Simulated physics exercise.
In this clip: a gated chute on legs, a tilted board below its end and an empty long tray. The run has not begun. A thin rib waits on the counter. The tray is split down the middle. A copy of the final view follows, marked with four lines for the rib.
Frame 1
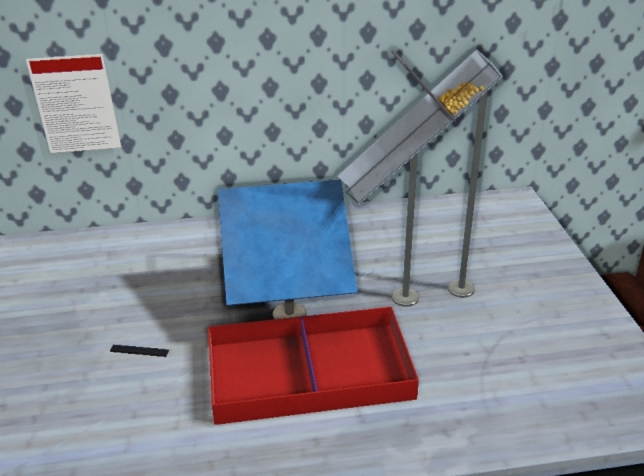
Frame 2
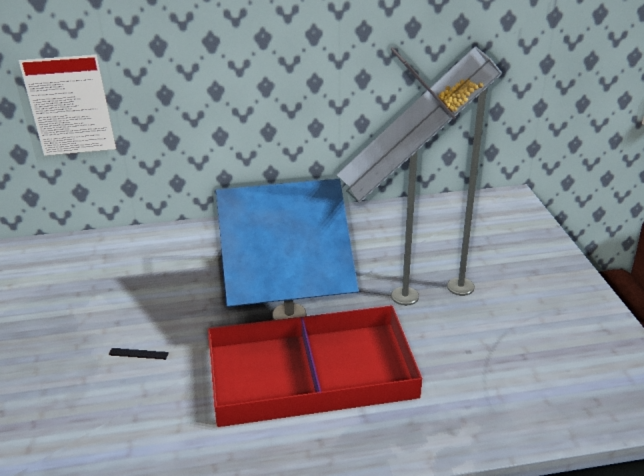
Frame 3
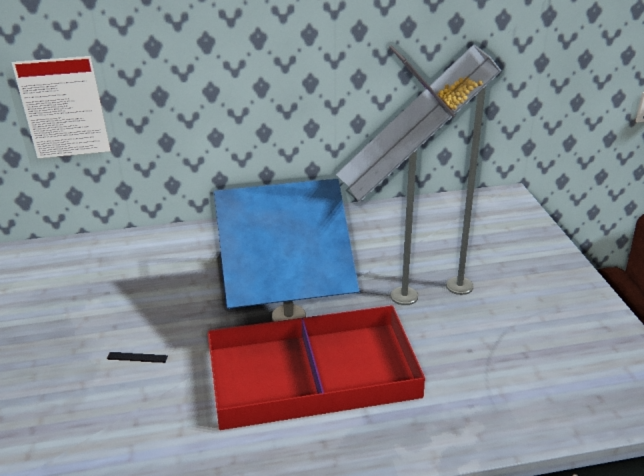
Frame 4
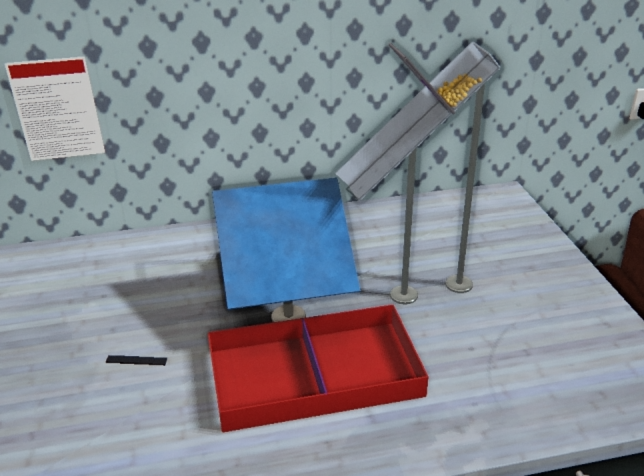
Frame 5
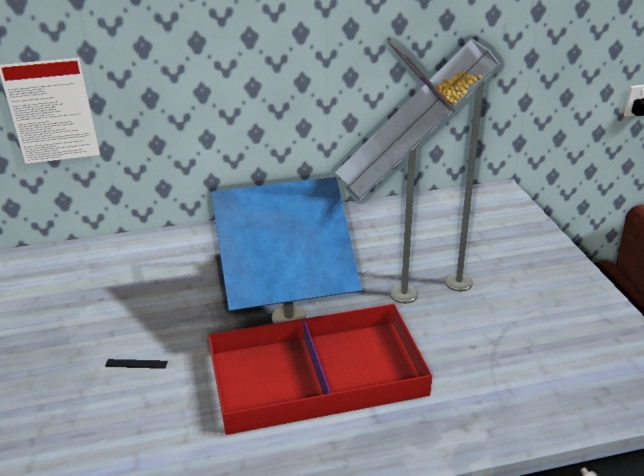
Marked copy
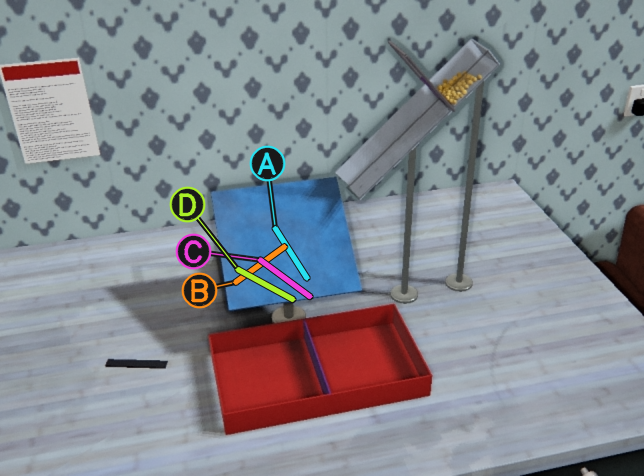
On a pale wooden counter, the view shifts slightly while the chute, blue board and tray stay still.
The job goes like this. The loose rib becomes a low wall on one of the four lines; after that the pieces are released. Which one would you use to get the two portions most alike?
I would pick line D.
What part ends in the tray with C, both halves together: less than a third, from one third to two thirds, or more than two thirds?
It is more than two thirds.
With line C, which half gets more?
Right.
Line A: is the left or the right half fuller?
The right half.
On the marked copy, line A from (275, 228) to (306, 278); line B from (284, 246) to (235, 282); line C from (260, 260) to (309, 296); line D from (238, 269) to (292, 299).
Choosing A, of what is caught, about a tenth in the left half, the larger part in the right.
Choosing B, of what is caught, the larger part in the left half, about a tenth in the right.
Choosing C, of what is caught, just a few in the left half, almost all in the right.
Choosing D, of what is caught, roughly two thirds in the left half, roughly a third in the right.
